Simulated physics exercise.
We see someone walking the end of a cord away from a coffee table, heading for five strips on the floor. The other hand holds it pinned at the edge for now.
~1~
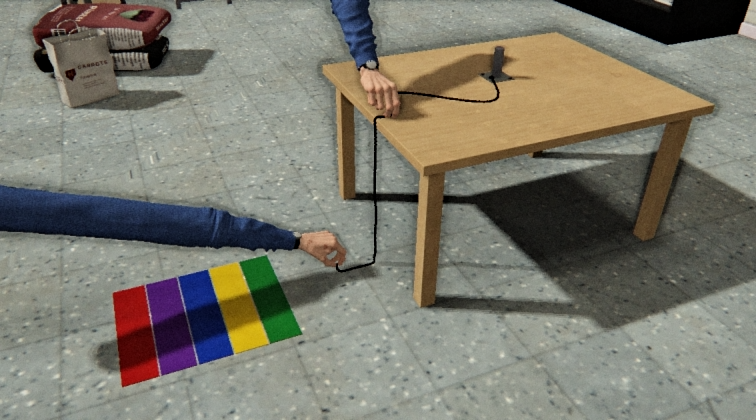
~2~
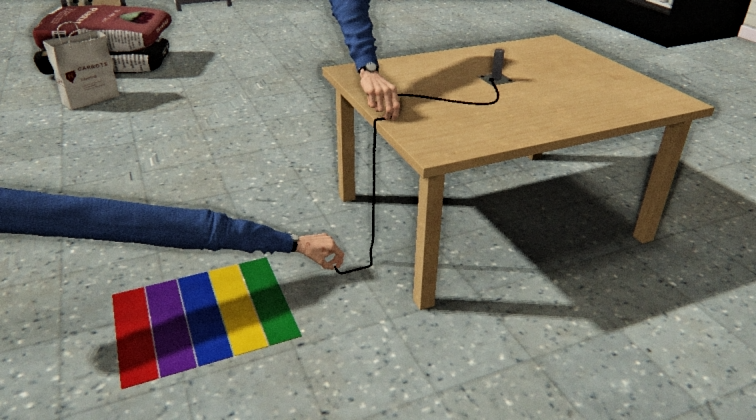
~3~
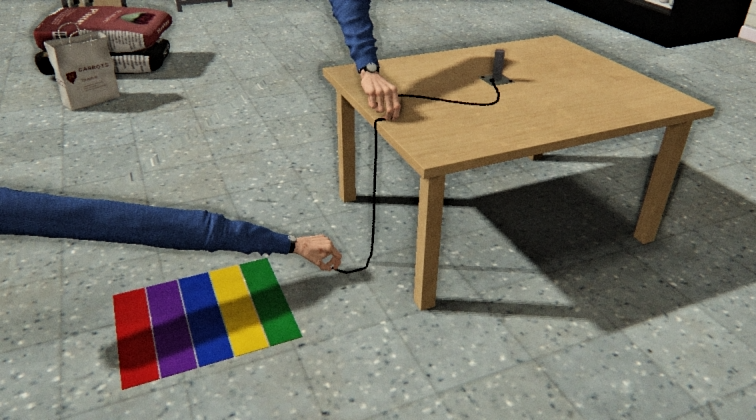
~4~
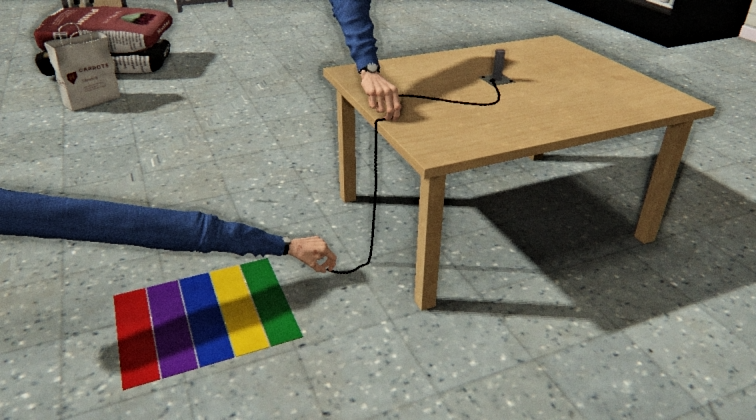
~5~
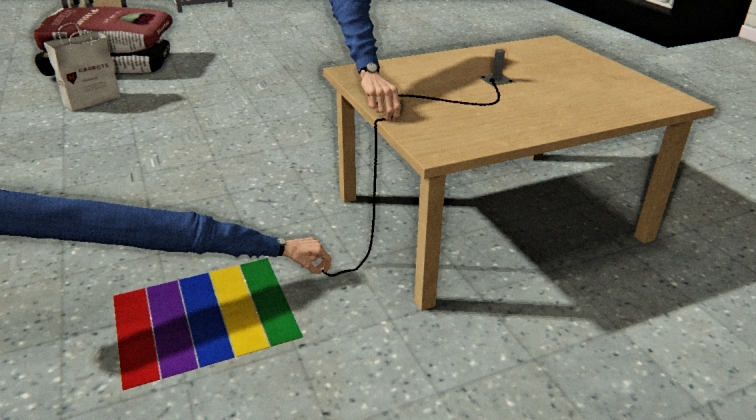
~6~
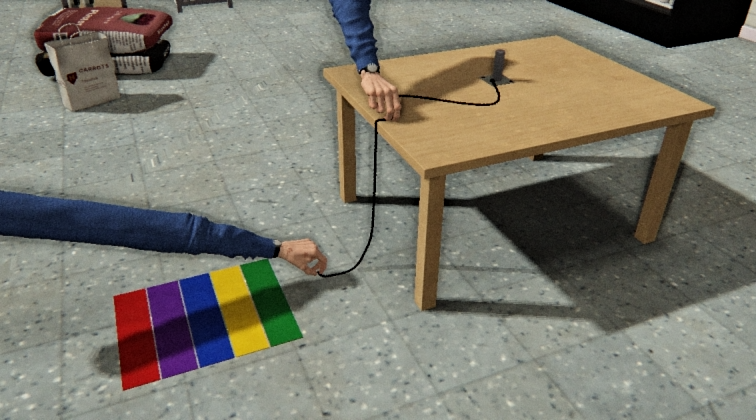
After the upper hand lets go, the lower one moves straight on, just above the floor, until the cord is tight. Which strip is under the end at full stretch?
The red strip.
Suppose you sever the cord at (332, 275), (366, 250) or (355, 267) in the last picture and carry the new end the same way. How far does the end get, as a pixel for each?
Approximate pixels, cut by cut: (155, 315); (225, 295); (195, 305).
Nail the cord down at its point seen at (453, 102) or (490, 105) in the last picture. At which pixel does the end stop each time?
First (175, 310), then (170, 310).
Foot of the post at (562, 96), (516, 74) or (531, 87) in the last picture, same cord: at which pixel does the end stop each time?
Pixels, try by try: About (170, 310), (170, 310), (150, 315).
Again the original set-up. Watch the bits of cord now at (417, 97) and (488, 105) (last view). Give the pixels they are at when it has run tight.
The first ends at (381, 111) and the second at (439, 95).
Soon after, end near (179, 308); over purple.
Then, end near (145, 317); over red.
At full stretch, end near (126, 322); over red. Over red.
